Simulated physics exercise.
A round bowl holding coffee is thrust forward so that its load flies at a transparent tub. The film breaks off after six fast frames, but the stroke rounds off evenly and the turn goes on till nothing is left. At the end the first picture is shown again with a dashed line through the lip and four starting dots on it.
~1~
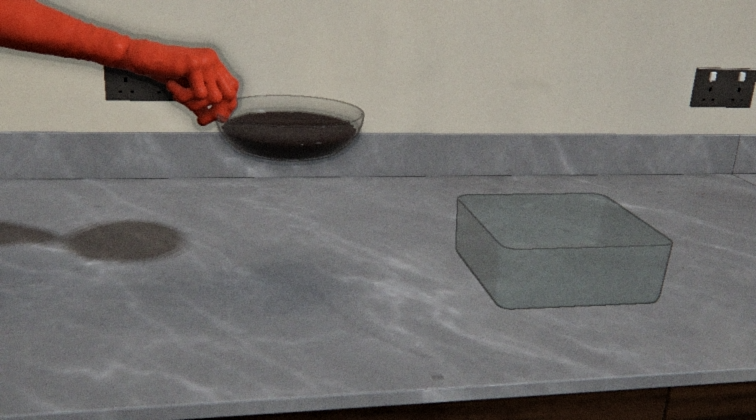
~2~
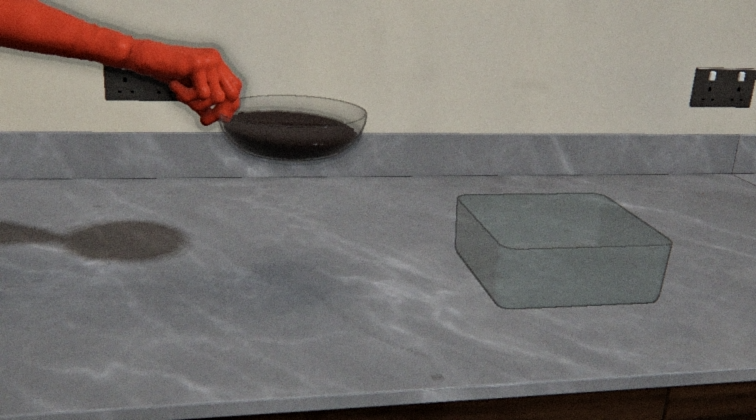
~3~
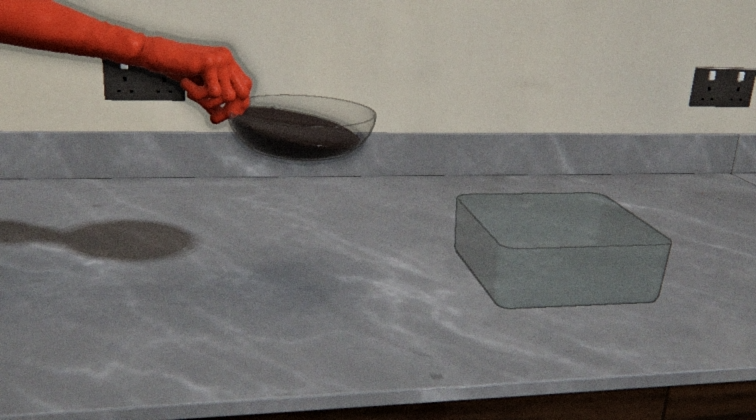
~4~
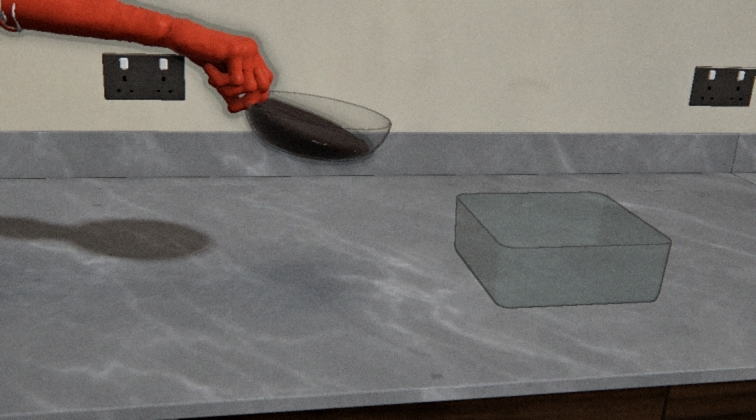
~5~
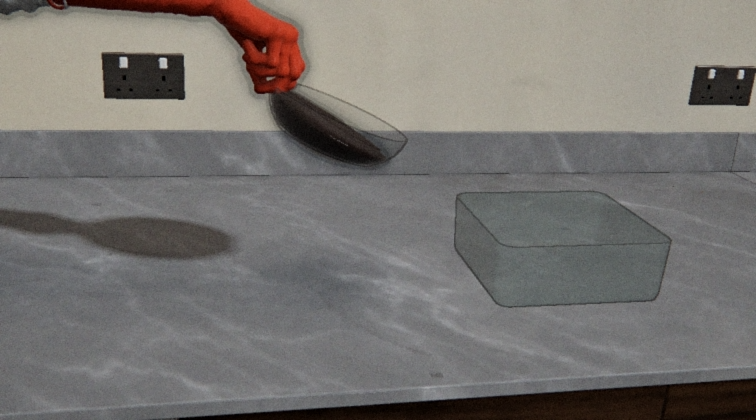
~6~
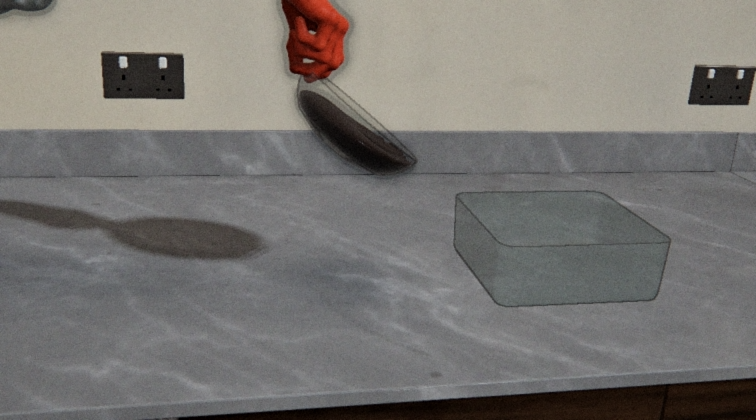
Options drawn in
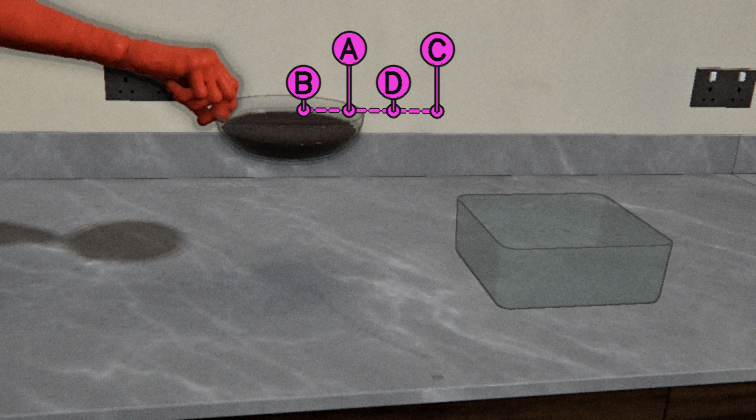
The video shows a red hand holding a round transparent bowl of dark coffee above a grey marbled counter, left of an empty transparent tub. The hand moves the bowl rightward, tilting it increasingly steeply with its right side lowering.
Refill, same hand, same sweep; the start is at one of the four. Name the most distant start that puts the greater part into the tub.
Take D.
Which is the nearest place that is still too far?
A.
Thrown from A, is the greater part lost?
Yes, it does.
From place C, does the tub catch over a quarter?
Yes, it does.
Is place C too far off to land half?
No, that is safe.
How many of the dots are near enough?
Two.
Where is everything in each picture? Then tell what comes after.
Upright, lip at (361, 110); tub from (493, 307) to (657, 300); nothing has left yet.
Upright, lip at (364, 110); nothing has left yet.
Upright, lip at (373, 111); nothing has left yet.
Tipped about 8°, lip at (388, 119); nothing has left yet.
Tipped about 21°, lip at (404, 135); nothing has left yet.
Tipped about 39°, lip at (414, 155); nothing has left yet.
On the marked copy, A at (349, 110); B at (303, 110); C at (437, 111); D at (393, 110).
Choosing A, about 23 % lands in the tub, 72 % falls short and 6 % goes beside or beyond.
Choosing B, about 0 % lands in the tub, 97 % falls short and 3 % goes beside or beyond.
Choosing C, about 73 % lands in the tub, 4 % falls short and 23 % goes beside or beyond.
Choosing D, about 67 % lands in the tub, 17 % falls short and 16 % goes beside or beyond.
